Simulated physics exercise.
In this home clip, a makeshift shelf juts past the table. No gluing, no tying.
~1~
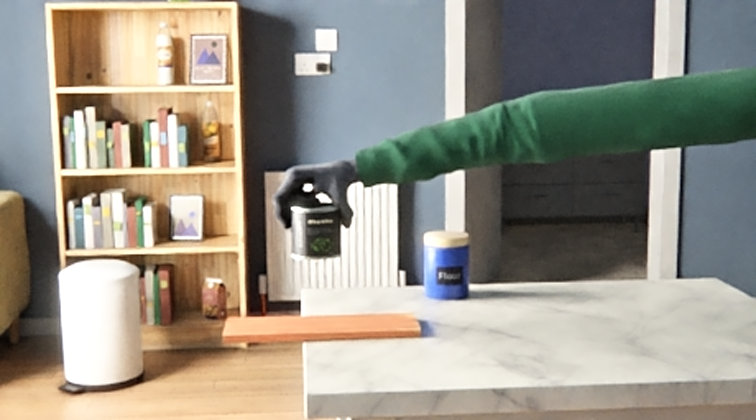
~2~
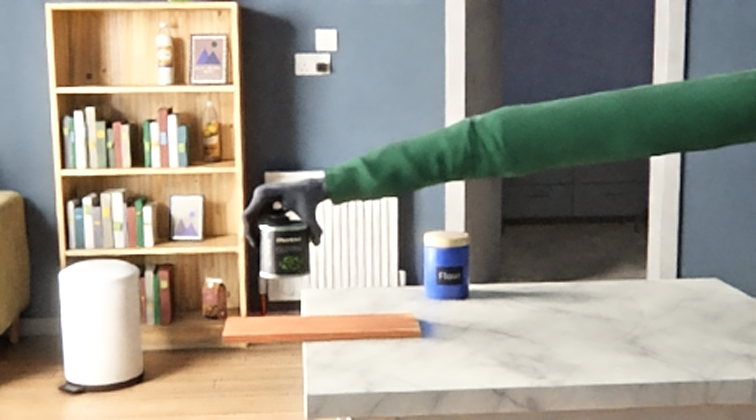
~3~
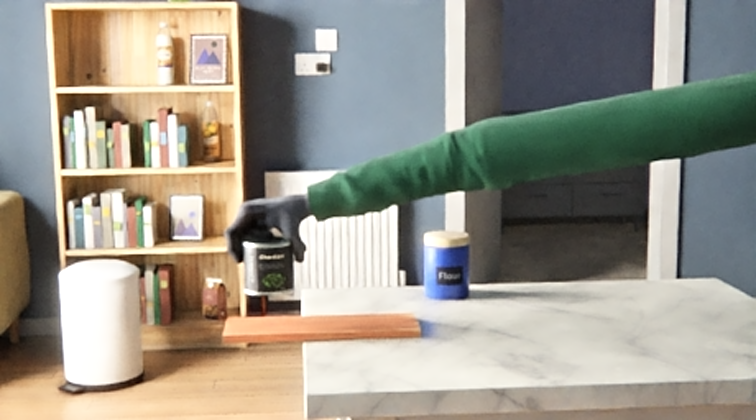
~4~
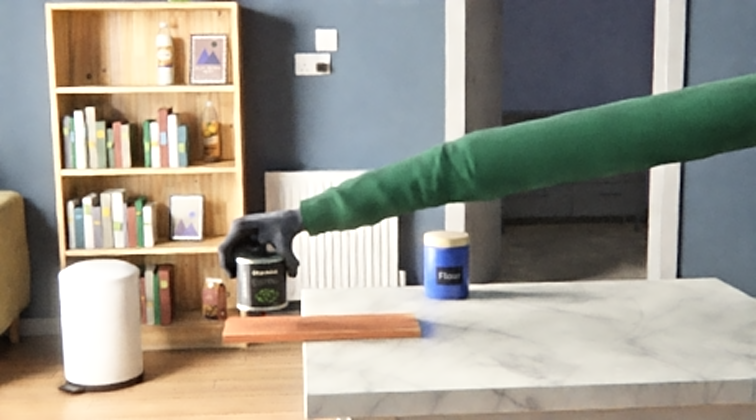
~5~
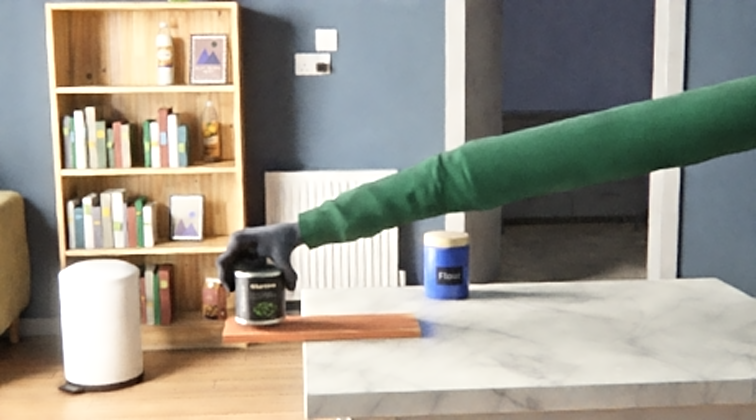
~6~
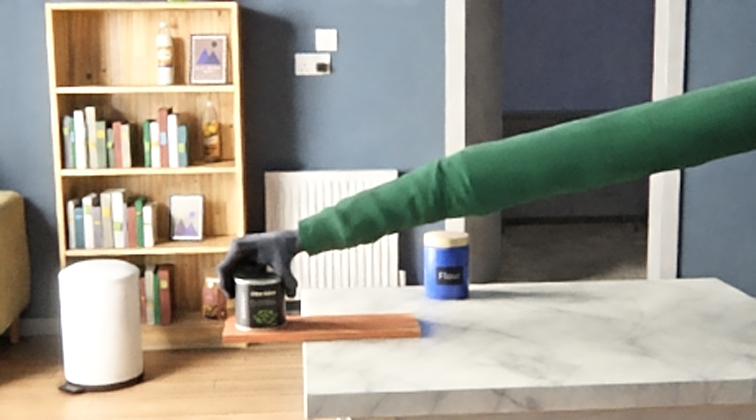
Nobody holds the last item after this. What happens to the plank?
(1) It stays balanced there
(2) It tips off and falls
(2) It tips off and falls.
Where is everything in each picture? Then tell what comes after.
Still above its spot; black tin (316, 230); orange plank (322, 327), in the first picture.
Still above its spot; black tin (285, 248); orange plank (322, 327), in the second picture.
Still above its spot; black tin (269, 265); orange plank (322, 327), in the third picture.
Still above its spot; black tin (262, 280); orange plank (322, 327), in the fourth picture.
Still above its spot; black tin (260, 293); orange plank (322, 327), in the fifth picture.
In place under the hand; black tin (260, 301); orange plank (322, 327), in the sixth picture.
Then, 0.50 s on from there, black tin now down on the floor or falling; orange plank on its side.
Then, 0.60 s on from there, orange plank now down on the floor or falling.
Then, 0.70 s on from there, things are still on the move.
Then, 0.90 s on from there, as before.
In the end, down on the floor or falling, orange plank and black tin; blue jar unmoved. The plank tips off the edge.
